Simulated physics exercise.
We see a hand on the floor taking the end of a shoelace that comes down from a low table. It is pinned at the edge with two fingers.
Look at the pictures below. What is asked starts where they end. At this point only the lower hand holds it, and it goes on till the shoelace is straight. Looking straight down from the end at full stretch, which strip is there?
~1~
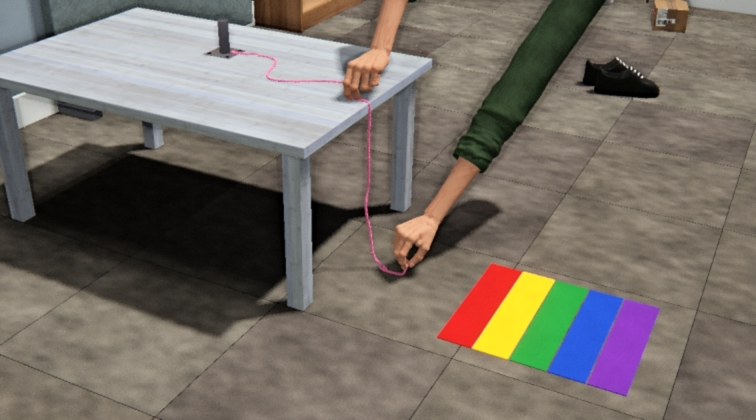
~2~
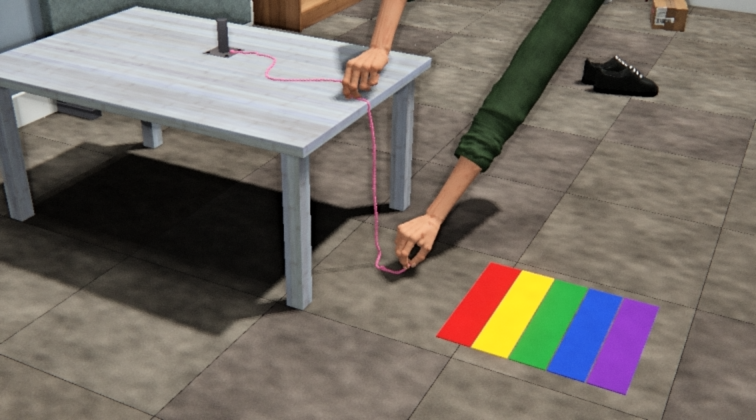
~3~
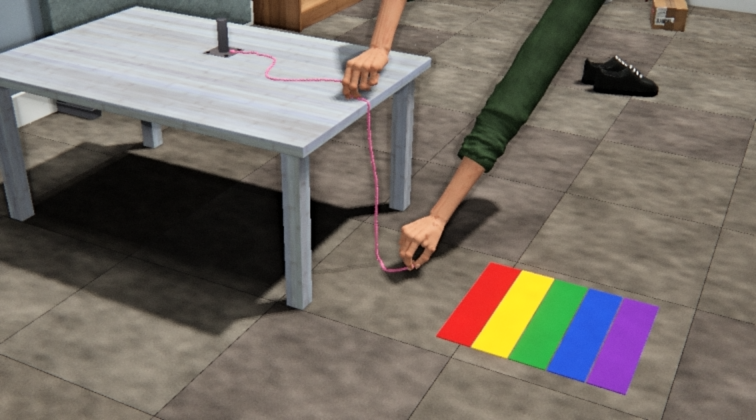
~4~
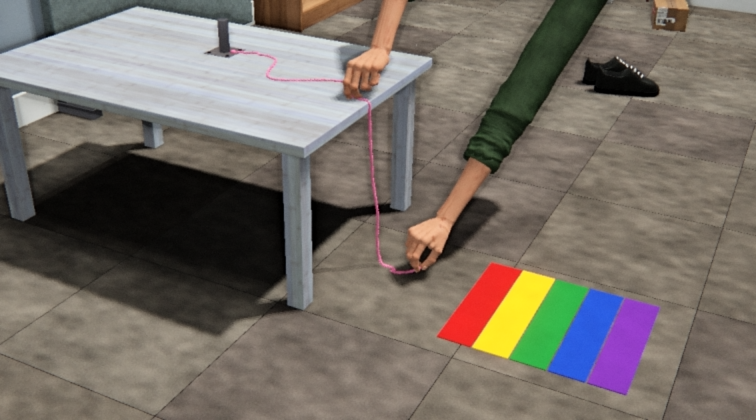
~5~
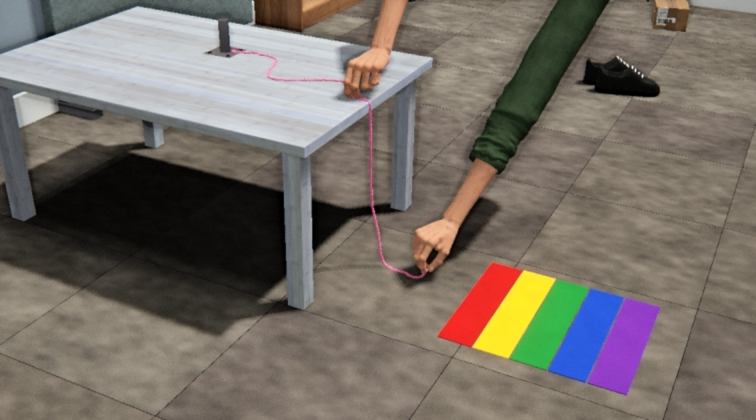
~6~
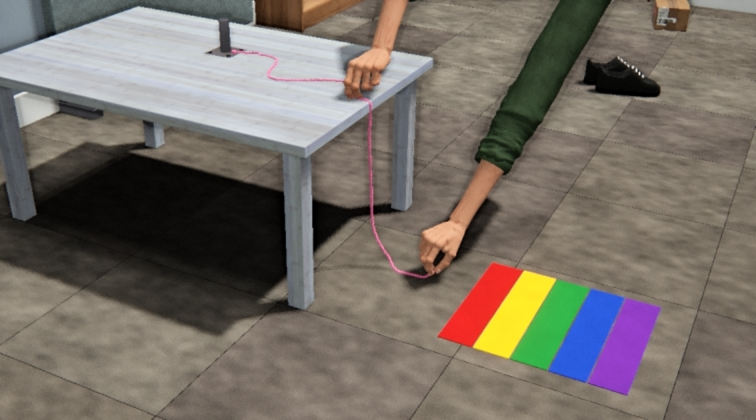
The blue strip is there.
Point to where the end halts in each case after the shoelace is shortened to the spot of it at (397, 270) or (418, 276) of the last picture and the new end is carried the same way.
The pixels are (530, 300) and (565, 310), in that order.
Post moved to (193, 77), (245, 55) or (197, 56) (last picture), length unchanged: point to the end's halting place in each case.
Going through them in sequence: (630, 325), (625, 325) and finally (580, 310).
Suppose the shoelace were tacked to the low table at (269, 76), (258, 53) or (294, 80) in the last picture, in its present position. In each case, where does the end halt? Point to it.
First near (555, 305), then near (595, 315), then near (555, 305).
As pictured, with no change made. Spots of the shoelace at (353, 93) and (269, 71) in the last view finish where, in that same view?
(397, 121) and (298, 73), approximately.
Early on, end near (530, 298); over yellow.
Midway, end near (573, 310); over green.
At the end of the slack, end near (600, 318); over blue. The blue one.
